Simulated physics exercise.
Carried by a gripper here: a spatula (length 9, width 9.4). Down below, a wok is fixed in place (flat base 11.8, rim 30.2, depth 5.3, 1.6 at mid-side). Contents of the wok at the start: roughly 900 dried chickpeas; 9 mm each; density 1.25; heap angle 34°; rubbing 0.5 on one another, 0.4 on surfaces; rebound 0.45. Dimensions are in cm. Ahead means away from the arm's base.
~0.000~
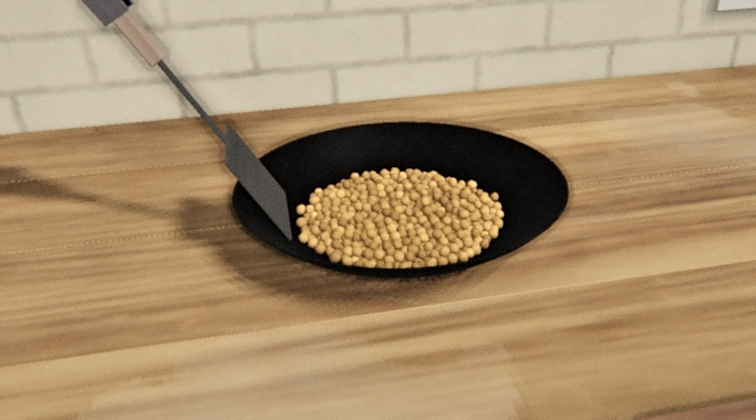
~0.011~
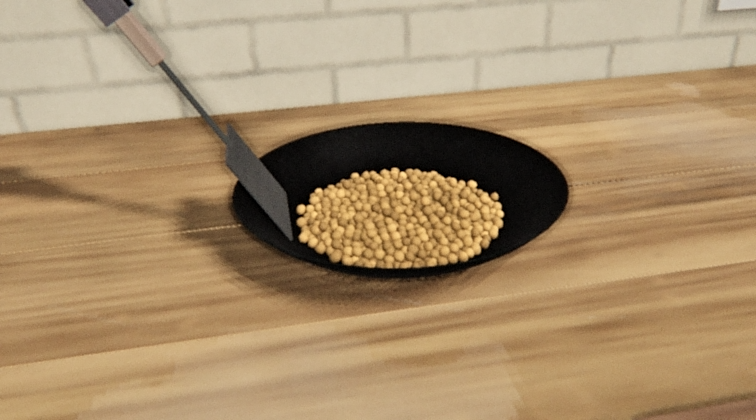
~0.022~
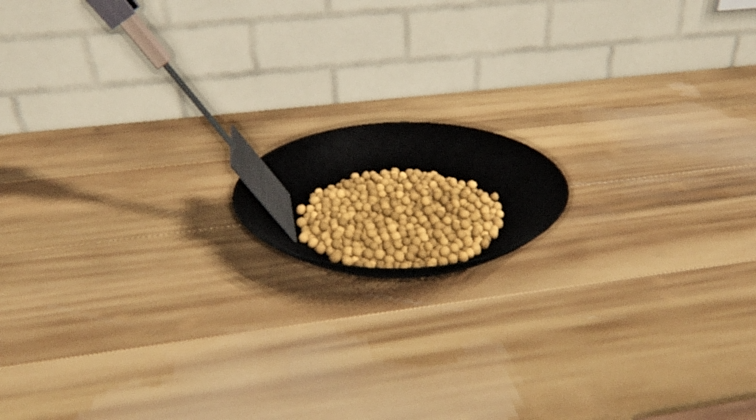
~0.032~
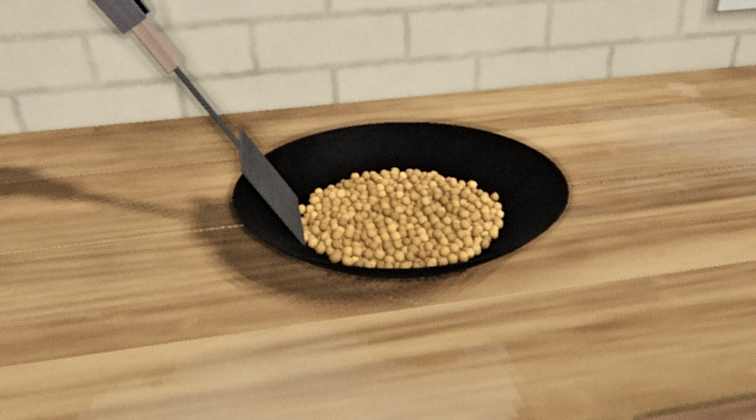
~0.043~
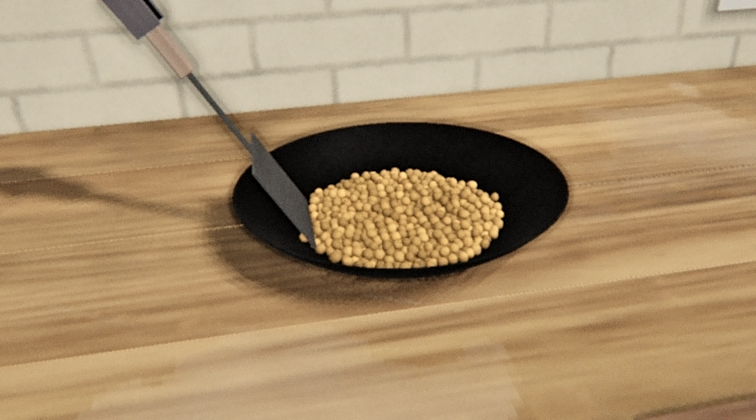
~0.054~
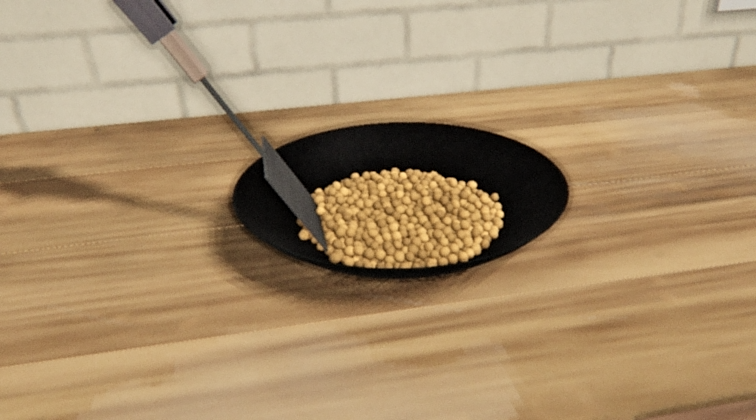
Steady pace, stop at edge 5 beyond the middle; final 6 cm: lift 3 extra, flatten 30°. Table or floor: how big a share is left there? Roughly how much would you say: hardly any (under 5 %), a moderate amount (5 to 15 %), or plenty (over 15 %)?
I'd say hardly any.
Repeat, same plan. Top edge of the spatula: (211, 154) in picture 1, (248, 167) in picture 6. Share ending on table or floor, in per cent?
0 per cent.
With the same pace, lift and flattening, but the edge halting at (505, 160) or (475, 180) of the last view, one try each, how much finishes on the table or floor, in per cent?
First try about 35 percent, second about 10 percent.
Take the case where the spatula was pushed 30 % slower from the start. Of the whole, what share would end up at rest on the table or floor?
Estimated share: Some 0 %.
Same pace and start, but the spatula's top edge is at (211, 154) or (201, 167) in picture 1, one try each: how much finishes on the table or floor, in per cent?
Close to 0 and 0 percent respectively.
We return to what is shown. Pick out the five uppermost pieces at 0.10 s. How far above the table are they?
Some 6 cm.
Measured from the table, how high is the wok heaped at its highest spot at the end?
Roughly 5.5 centimetres.
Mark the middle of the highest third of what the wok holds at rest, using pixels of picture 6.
I'd say around pixel (490, 188).
By 0.10 s, sloping 60°, highest piece 7 above the table; 900 in the wok.
By 0.15 s, sloping 50°, highest piece 9 above the table; 900 in the wok.
By 0.38 s, sloping 30°, highest piece 9 above the table; 894 in the wok, 1 on the table or floor, 5 on the blade or in flight.
By 1.43 s, sloping 30°, highest piece 5 above the table; 894 in the wok, 6 on the table or floor.
Final count, 894 in the wok, 6 on the table or floor. That is 1 % on the table or floor.
